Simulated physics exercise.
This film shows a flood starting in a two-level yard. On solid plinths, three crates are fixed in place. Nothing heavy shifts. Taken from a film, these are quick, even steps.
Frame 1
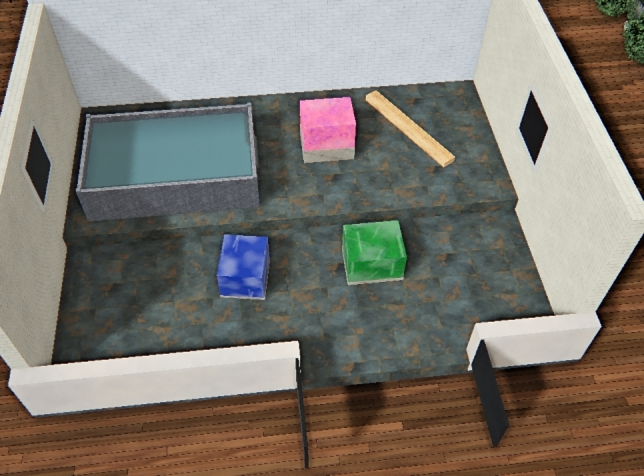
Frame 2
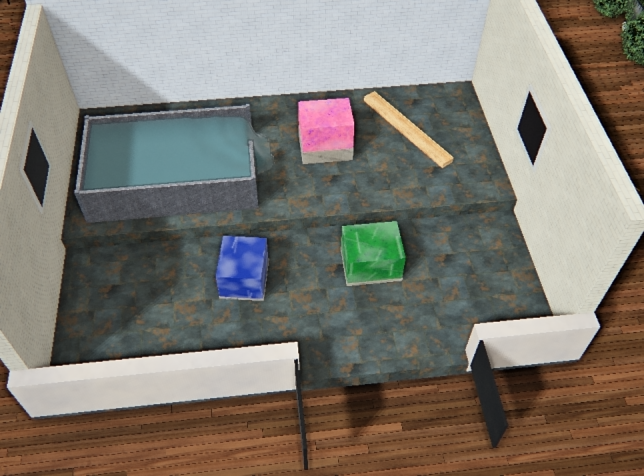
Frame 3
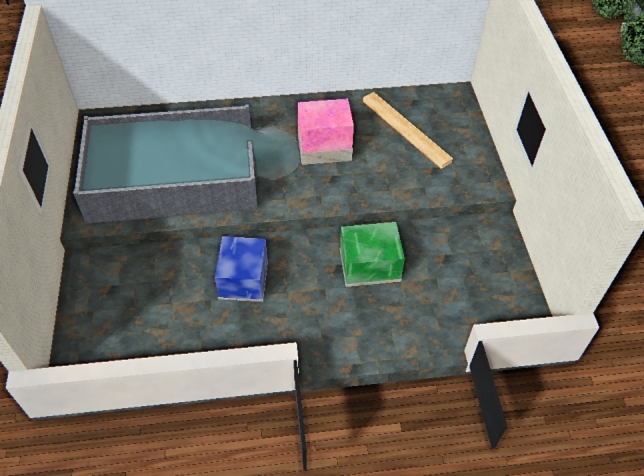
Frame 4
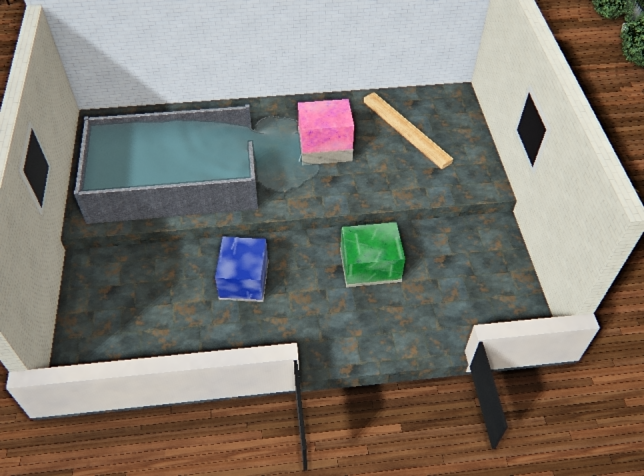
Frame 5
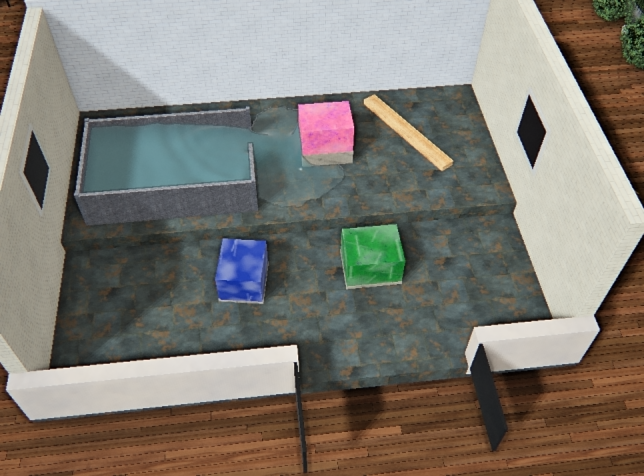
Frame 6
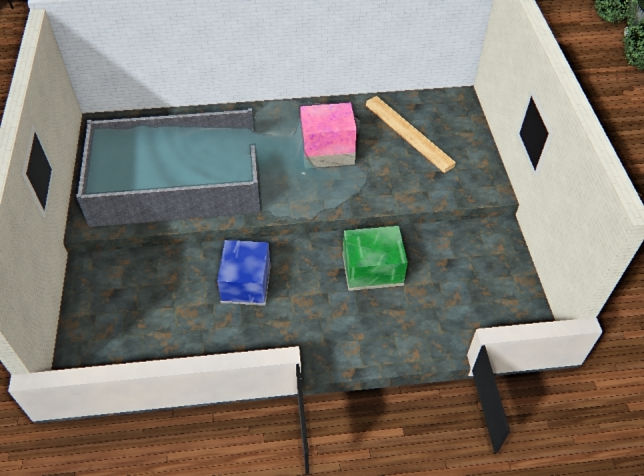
At first, a grey tank full of water sits whole and still in a two-level yard, near pink, blue and green blocks and a wooden plank. Then water pours from a gap in its right side, reaches the pink block and spreads in a thin sheet across the upper floor.
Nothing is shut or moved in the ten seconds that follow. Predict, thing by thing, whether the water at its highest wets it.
The blue crate will be caught by the water. The pink crate will be caught by the water. The green crate will be caught by the water.
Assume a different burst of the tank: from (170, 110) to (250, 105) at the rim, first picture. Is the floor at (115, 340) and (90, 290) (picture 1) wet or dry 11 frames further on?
I'd expect the first point to stay dry and the second point to stay dry.
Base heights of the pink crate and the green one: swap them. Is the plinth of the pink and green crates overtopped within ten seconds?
With the swap, pink crate is flooded while green crate avoids the flood.
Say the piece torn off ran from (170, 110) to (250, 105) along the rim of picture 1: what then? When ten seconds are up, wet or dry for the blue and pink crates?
Note: Blue one is overtopped; pink one is left dry.
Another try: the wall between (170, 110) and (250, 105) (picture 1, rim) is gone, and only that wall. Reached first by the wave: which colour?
The pink crate.
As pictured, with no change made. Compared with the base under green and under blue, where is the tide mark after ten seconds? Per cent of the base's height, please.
Respectively 260 % and 220 %.
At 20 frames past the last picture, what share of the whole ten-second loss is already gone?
Estimated share: Close to 10 %.
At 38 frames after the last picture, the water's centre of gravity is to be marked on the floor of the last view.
My reading is close to (294, 189).
A moment on, water covers 15 % of the floor; the blue crate not reached, the pink crate water round its plinth, the green crate water round its plinth.
Next, water covers 35 % of the floor; the blue crate water round its plinth, the pink crate water round its plinth, the green crate water round its plinth.
Then, water covers 60 % of the floor; the blue crate water round its plinth, the pink crate water round its plinth, the green crate water round its plinth.
Later, water covers 75 % of the floor; the blue crate water round its plinth, the pink crate water round its plinth, the green crate water round its plinth.
In the end, water covers 95 % of the floor; the blue crate was topped, the pink crate was topped, the green crate was topped.
